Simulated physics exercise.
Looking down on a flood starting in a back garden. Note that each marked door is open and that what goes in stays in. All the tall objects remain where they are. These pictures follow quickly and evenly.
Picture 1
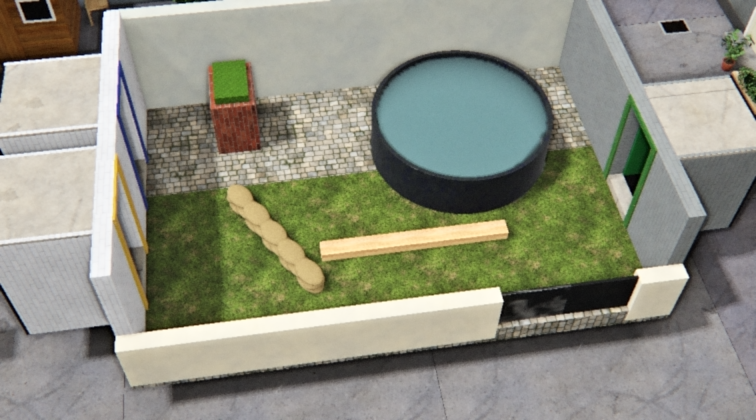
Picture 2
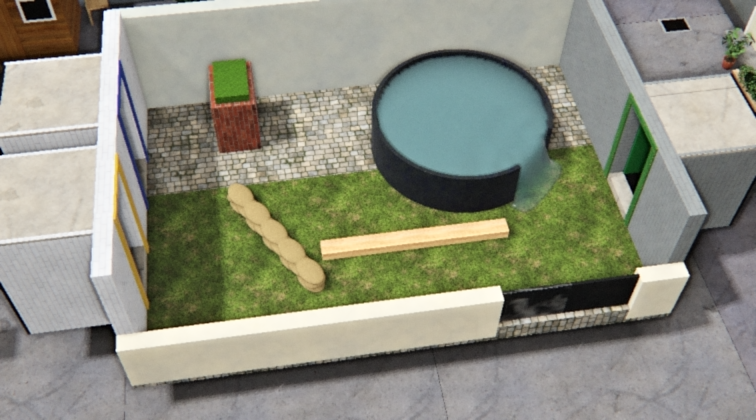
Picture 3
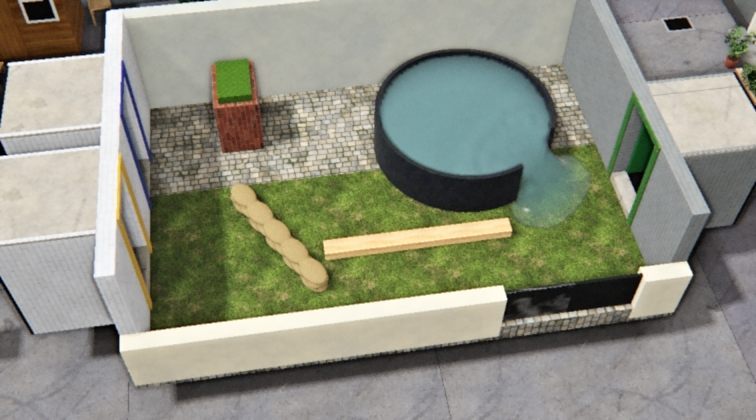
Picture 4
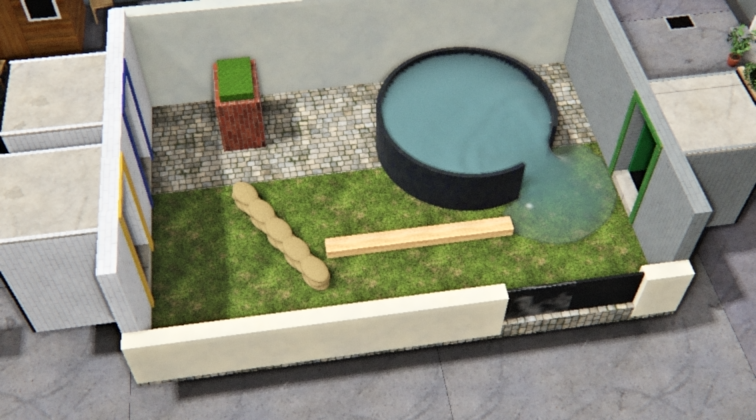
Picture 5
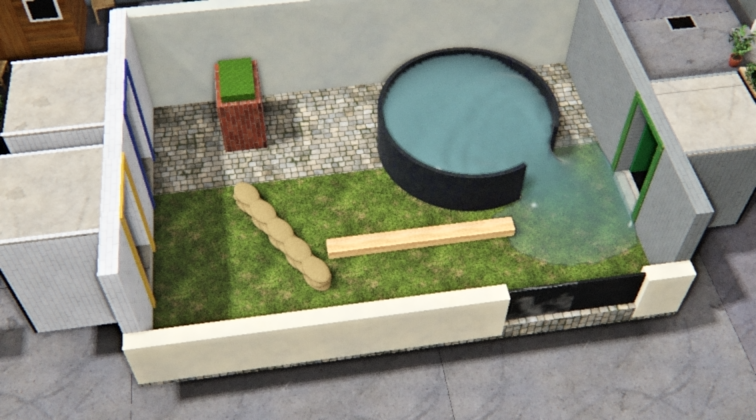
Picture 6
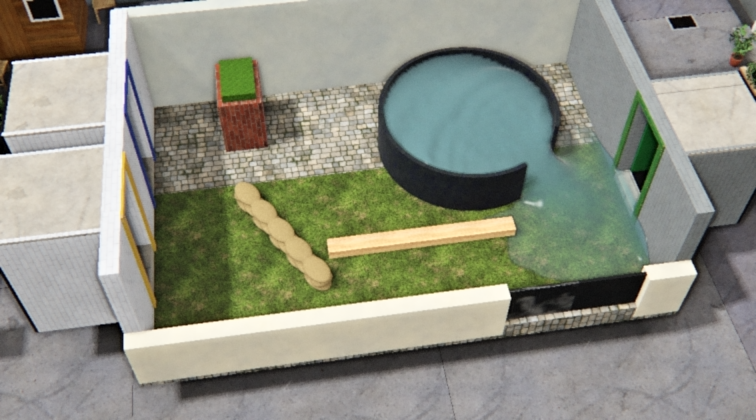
Water pours from a gap that opens in the right side of a round, dark-walled pool in a walled garden, spreading across the grass towards the green-framed doorway and the low front wall, right of a wooden beam.
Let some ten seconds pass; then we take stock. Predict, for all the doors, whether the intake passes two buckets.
In the end blue door: Never tops two buckets; yellow door: Never tops two buckets; green door: Tops two buckets.
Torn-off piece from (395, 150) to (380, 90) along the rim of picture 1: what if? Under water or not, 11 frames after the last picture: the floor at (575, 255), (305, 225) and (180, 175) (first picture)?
Going through them one by one, I'd say high and dry, then waterlogged, then waterlogged.
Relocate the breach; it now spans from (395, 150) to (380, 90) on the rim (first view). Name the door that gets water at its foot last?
Answer: The door marked green.
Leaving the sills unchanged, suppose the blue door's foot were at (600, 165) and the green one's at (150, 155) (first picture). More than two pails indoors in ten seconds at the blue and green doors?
Result - blue door crosses the line, green door does not reach it.
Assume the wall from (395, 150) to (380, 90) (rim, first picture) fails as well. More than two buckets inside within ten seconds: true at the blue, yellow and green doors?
At the doors, blue crosses the line, yellow never reaches it and green never reaches it.
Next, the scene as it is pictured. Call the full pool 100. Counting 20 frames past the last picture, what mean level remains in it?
Estimate: Around 56 per cent.
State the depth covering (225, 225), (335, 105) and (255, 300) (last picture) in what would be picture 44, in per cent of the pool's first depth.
Around 2, 2 and 10 percent, in that order.
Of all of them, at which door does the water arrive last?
From what the pictures show, it's the one in blue.
A moment on, water covers 20 % of the floor; the blue door not reached, the yellow door not reached, the green door over two buckets in.
Next, water covers 25 % of the floor; the blue door not reached, the yellow door not reached, the green door far over two buckets in.
Then, water covers 40 % of the floor; the blue door not reached, the yellow door not reached, the green door far over two buckets in.
Later, water covers 70 % of the floor; the blue door not reached, the yellow door wet at the sill, nothing in, the green door far over two buckets in.
In the end, water covers 95 % of the floor; the blue door wet at the sill, nothing in, the yellow door wet at the sill, nothing in, the green door far over two buckets in.
